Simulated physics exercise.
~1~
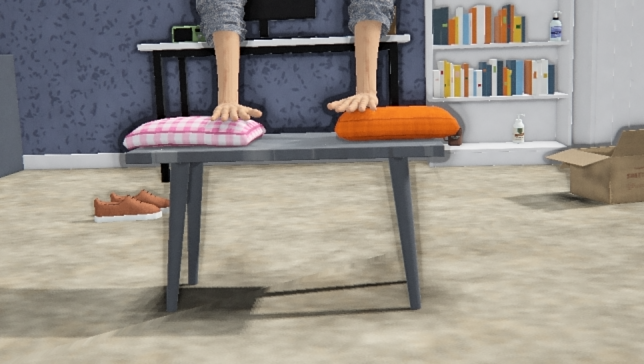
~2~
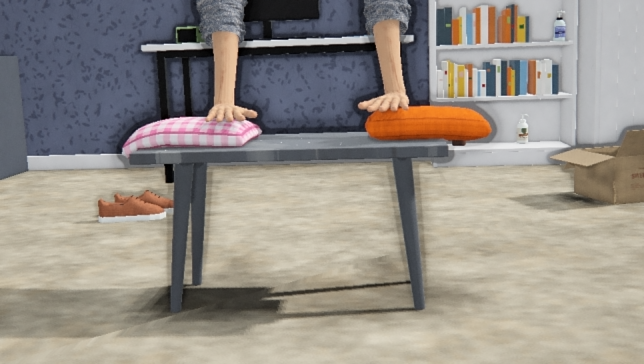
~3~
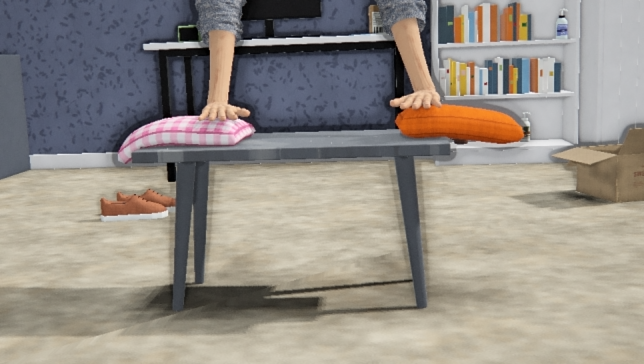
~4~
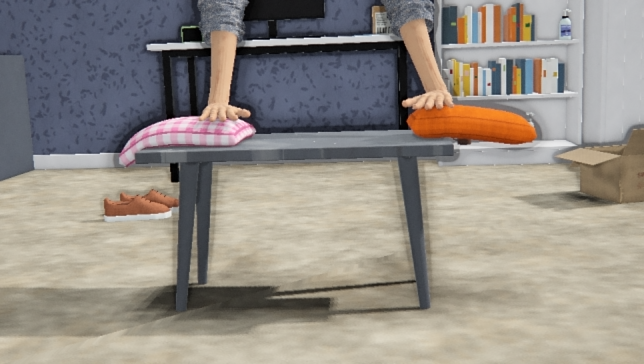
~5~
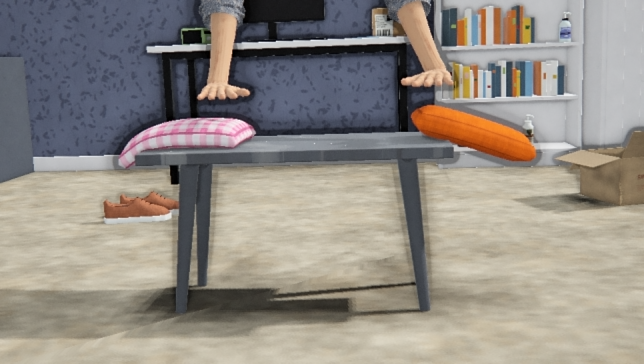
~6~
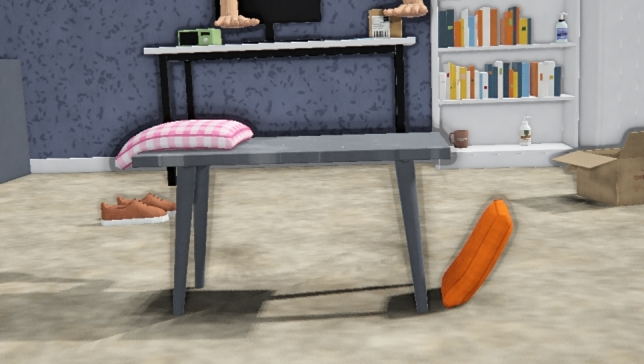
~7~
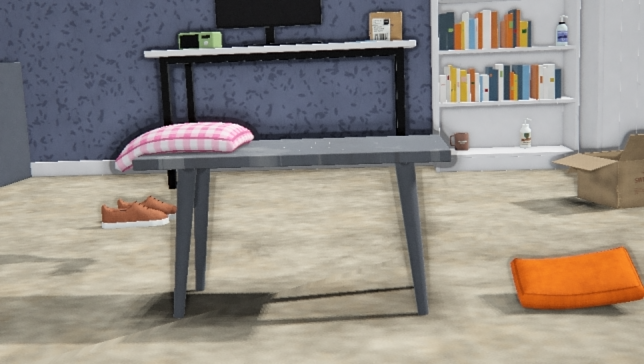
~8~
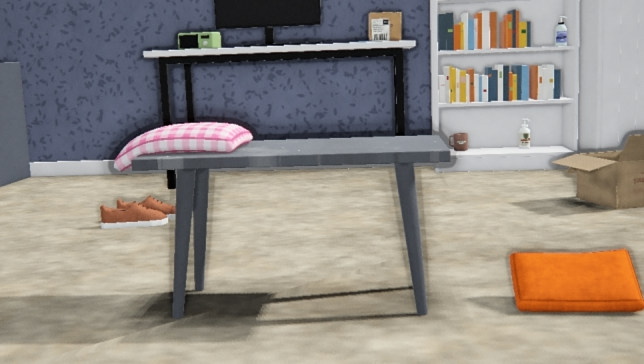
Two hands push cushions apart on a bench, and only the orange one falls off.
